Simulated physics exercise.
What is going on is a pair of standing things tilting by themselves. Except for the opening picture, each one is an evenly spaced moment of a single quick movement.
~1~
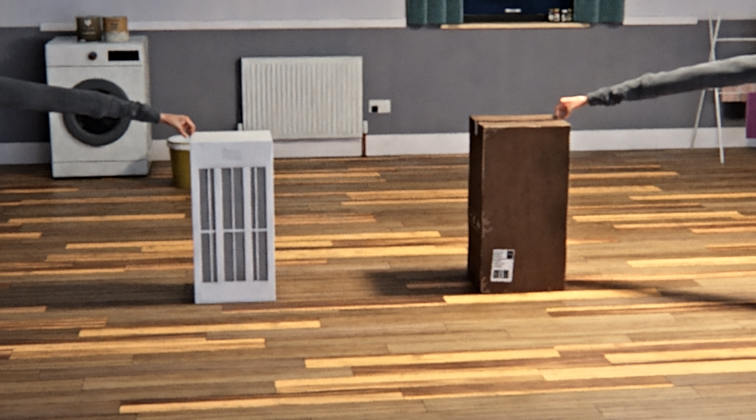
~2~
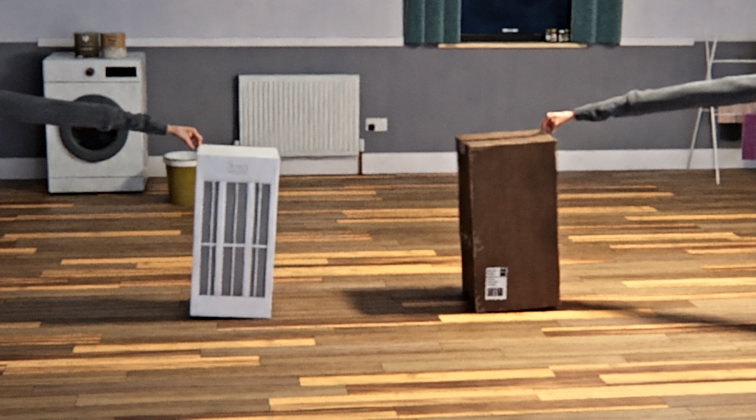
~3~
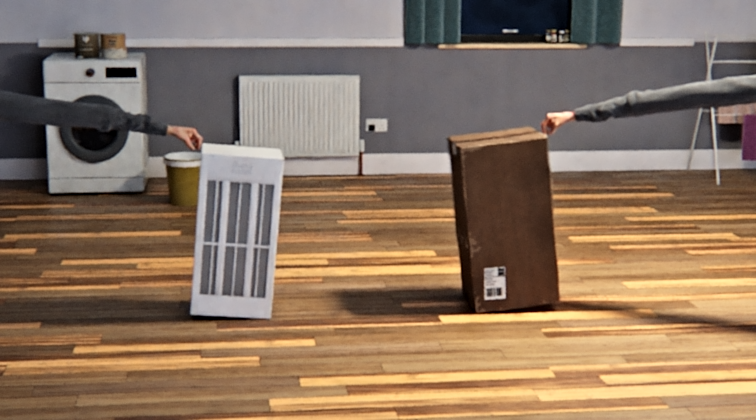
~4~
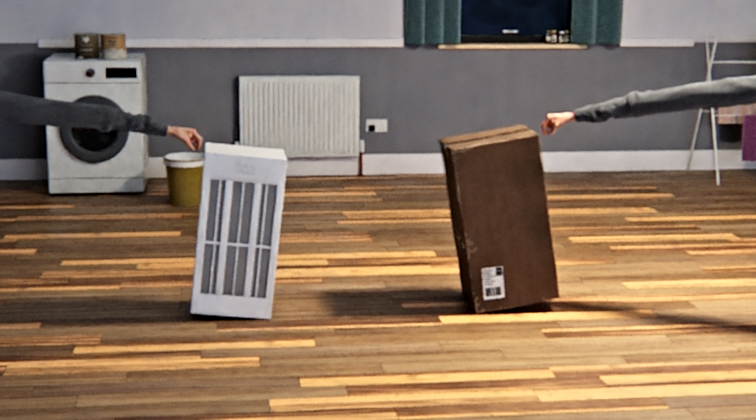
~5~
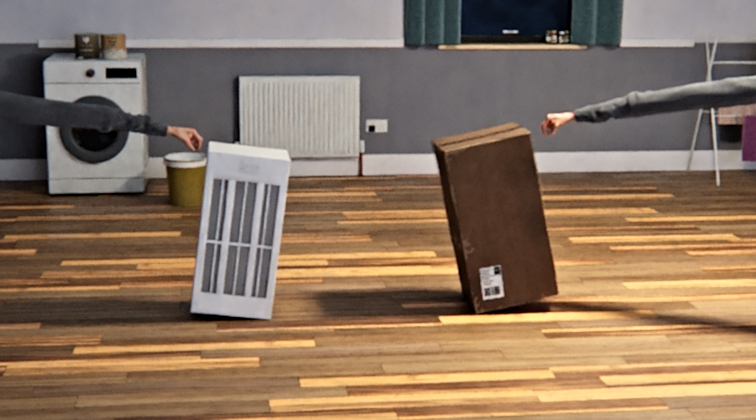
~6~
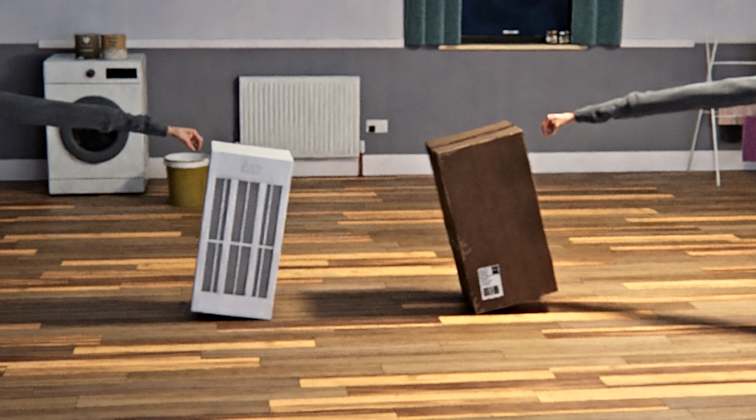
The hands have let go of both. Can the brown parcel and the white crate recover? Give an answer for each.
What happens is the brown parcel ends up on its side while the white crate recovers.
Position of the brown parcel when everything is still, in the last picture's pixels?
It ends up close to (386, 266).
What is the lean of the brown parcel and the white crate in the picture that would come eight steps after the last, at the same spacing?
First one at 35°, second one at 10° from upright.
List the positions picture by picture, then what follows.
Brown parcel (517, 203) upright; white crate (233, 216) upright, in the first frame.
Brown parcel (508, 220) 4° off upright; white crate (234, 231) 4° off upright, in the second frame.
Brown parcel (504, 219) 7° off upright; white crate (236, 231) 5° off upright, in the third frame.
Brown parcel (499, 218) 9° off upright; white crate (238, 230) 6° off upright, in the fourth frame.
Brown parcel (495, 217) 12° off upright; white crate (240, 230) 7° off upright, in the fifth frame.
Brown parcel (491, 216) 15° off upright; white crate (241, 230) 8° off upright, in the sixth frame.
Then, 0.20 s after the last picture, brown parcel 37° off upright near (455, 216); white crate 10° off upright near (244, 229).
Then, 0.40 s after the last picture, brown parcel 66° off upright near (412, 236); white crate upright near (229, 235).
At rest, the brown parcel goes down on its side, near (386, 266); the white crate returns to its base, near (229, 235).
